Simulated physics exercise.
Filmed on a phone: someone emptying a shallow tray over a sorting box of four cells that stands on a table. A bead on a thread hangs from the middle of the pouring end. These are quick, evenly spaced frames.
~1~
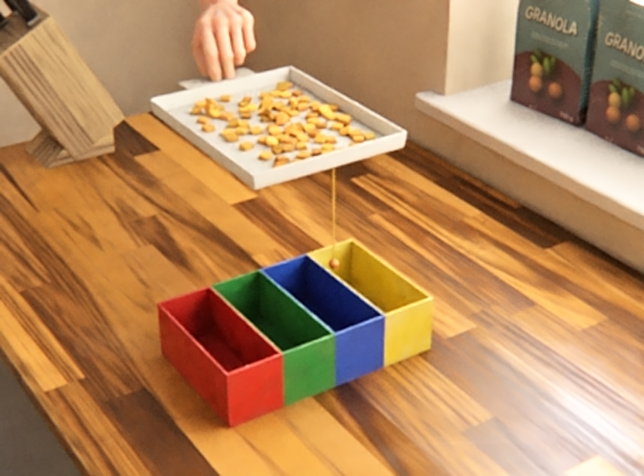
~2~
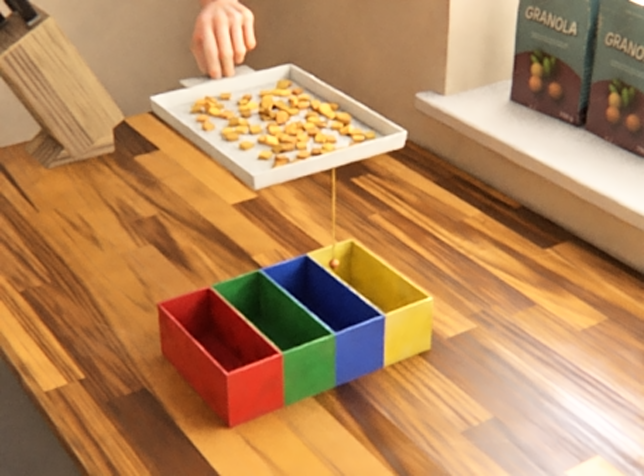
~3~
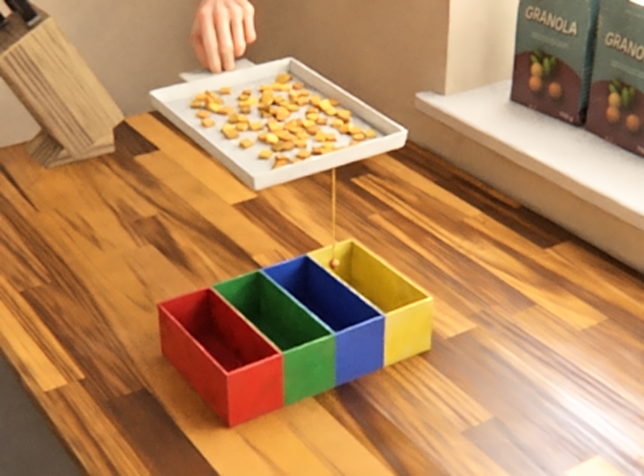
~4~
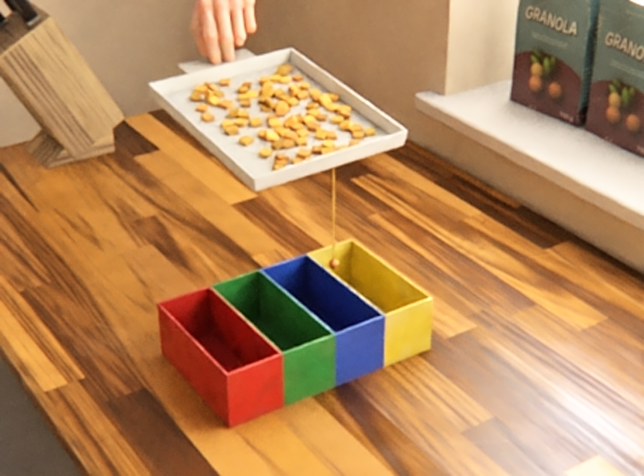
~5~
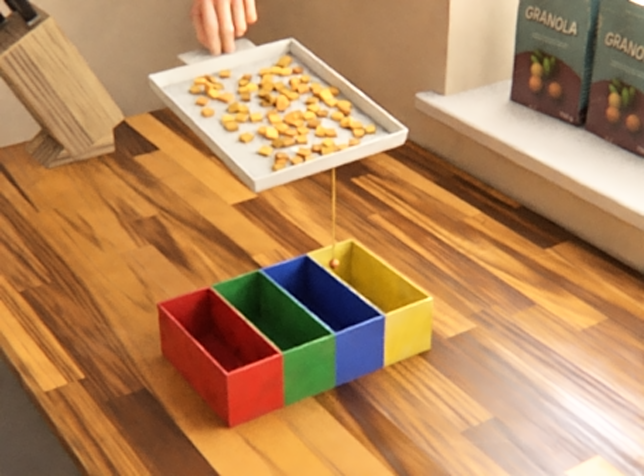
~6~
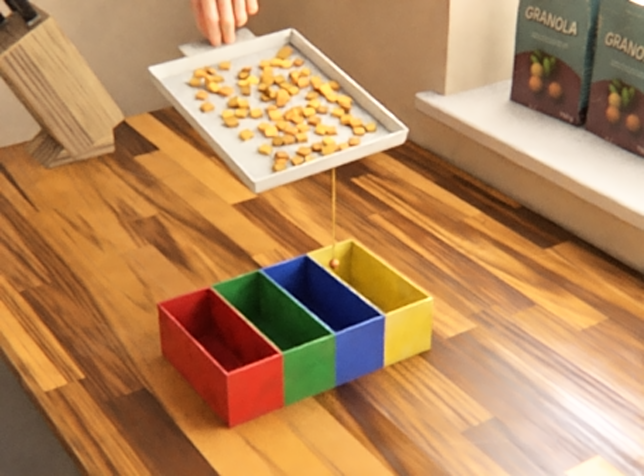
We see a hand holding a shallow white tray of small golden pieces above a box with red, green, blue and yellow cells; the hand gradually raises the tray's far end, while the box stays still on the wooden table.
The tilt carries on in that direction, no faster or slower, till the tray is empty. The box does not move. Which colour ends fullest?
Fullest: The green cell.
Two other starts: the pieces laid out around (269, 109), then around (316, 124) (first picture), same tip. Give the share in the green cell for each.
In turn 40 and 30 in a hundred.
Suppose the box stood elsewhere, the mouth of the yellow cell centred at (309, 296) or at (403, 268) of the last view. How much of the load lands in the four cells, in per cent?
In turn 70 and 100 in a hundred.
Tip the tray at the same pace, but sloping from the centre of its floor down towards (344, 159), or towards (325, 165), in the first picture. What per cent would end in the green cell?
About 0 and 10 per cent.
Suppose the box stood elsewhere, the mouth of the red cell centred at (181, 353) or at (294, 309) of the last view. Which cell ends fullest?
In turn: The blue one; the red one.
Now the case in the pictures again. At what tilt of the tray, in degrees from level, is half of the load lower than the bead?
Roughly 105°.
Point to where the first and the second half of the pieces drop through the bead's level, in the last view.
Around (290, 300) and then (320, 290).
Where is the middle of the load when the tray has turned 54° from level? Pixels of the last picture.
Around (304, 133).
Shortly afterwards, tray tipped steeply; all but a few on the tray; only a few falling or outside the box.
Next, tray tipped right over; all but a few on the tray; only a few in the green cell; only a few in the blue cell; only a few falling or outside the box.
Some moments later, tray tipped past a quarter turn; near half in the green cell; near a third in the blue cell; a little in the yellow cell; only a few in the red cell; only a few falling or outside the box.
In the end, tray tipped past a quarter turn; near half in the green cell; near a third in the blue cell; a little in the yellow cell; only a few in the red cell; only a few outside the box.
